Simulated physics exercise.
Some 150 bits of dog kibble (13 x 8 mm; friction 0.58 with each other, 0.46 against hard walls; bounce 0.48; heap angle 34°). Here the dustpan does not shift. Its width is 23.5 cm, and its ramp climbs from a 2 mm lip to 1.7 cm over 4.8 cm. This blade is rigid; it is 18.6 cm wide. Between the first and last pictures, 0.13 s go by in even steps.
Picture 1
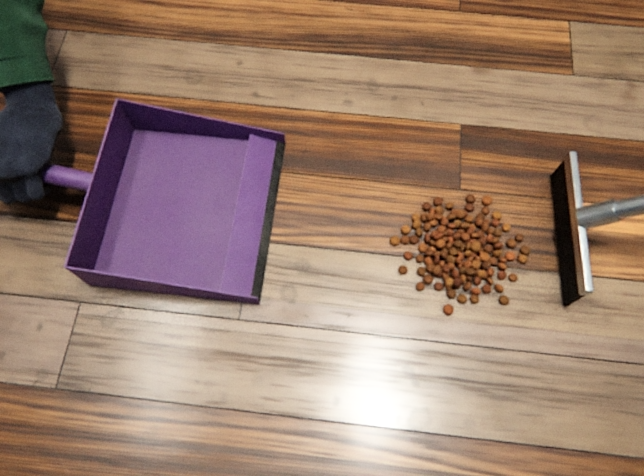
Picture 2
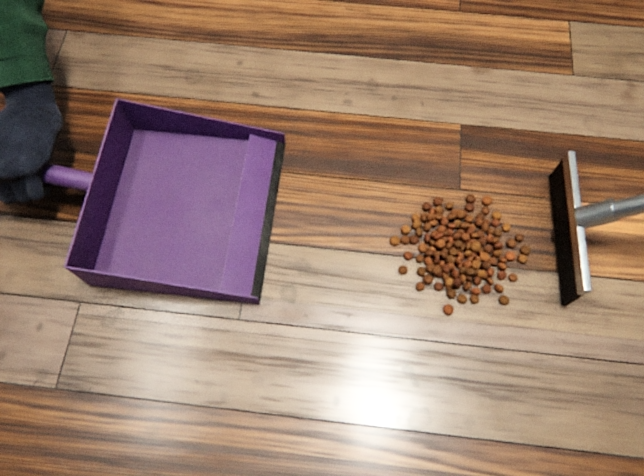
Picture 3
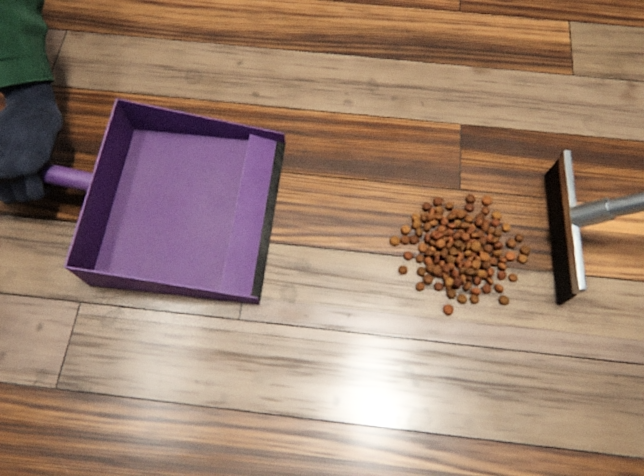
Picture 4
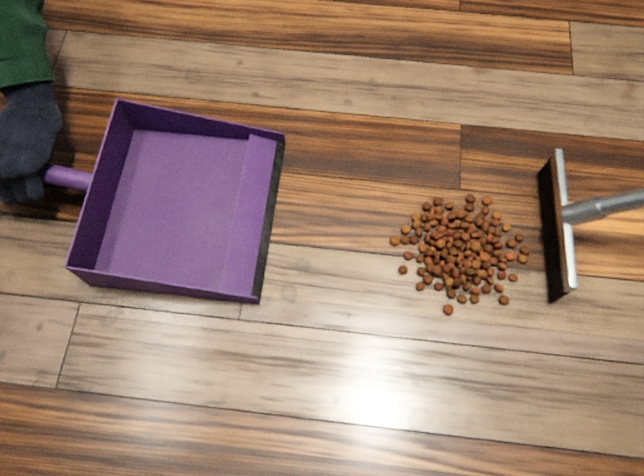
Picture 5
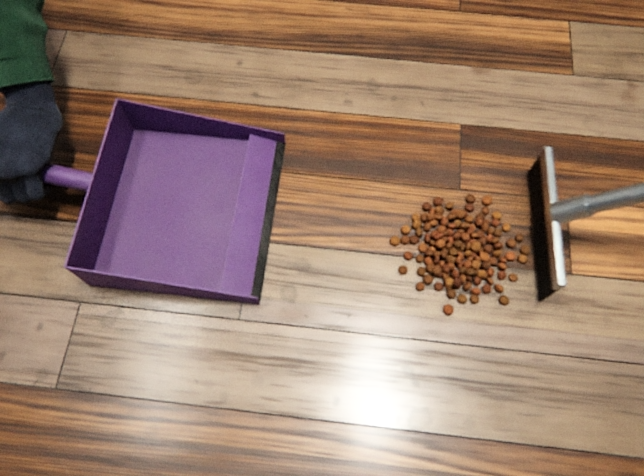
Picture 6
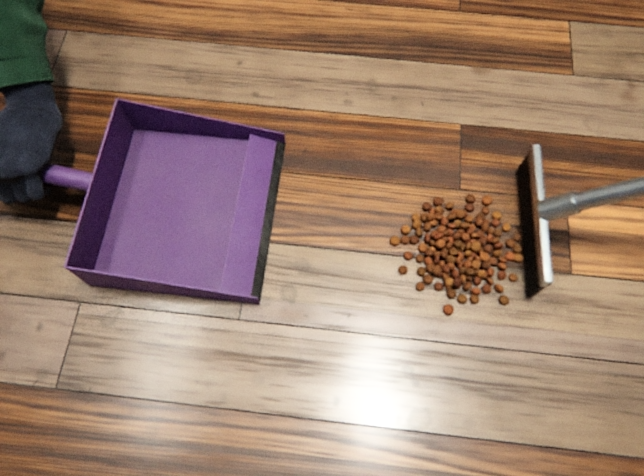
Gloved hand holding a purple dustpan still on a wood floor as a flat blade slides left to a kibble pile's edge.
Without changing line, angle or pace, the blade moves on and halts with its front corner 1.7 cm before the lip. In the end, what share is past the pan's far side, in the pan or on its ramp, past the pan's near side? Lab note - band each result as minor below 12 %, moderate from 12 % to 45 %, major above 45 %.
Result: Far side minor; pan moderate; near side minor.
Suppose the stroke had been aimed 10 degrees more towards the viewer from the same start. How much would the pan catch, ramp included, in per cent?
I'd expect close to 45 percent.
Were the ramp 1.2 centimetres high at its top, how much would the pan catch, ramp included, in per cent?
With that ramp, near 35 per cent.
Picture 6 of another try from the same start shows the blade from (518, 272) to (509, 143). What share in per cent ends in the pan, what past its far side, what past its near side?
Per cent by place - pan 30, far side 5, near side 0.
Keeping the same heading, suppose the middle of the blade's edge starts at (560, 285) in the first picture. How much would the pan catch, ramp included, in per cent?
It would come to about 45 in a hundred.
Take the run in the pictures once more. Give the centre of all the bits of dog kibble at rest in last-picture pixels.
Estimated resting centre: Around (278, 216).
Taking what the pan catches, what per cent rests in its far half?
Roughly 80 percent.
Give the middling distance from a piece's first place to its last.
Some 24 cm.
Then, 0.25 s after the last picture, middle of the blade 18 cm from the lip; 0 % over the lip, far side 0 %, near side 0 %.
Then, 0.42 s after the last picture, middle of the blade 8 cm from the lip; 0 % over the lip, far side 0 %, near side 0 %.
Then, 0.72 s after the last picture, middle of the blade 2 cm from the lip; 30 % over the lip, far side 0 %, near side 0 %.
In the end, far side 0 %, pan 30 %, near side 0 %, in front of the lip or behind the blade 65 %.
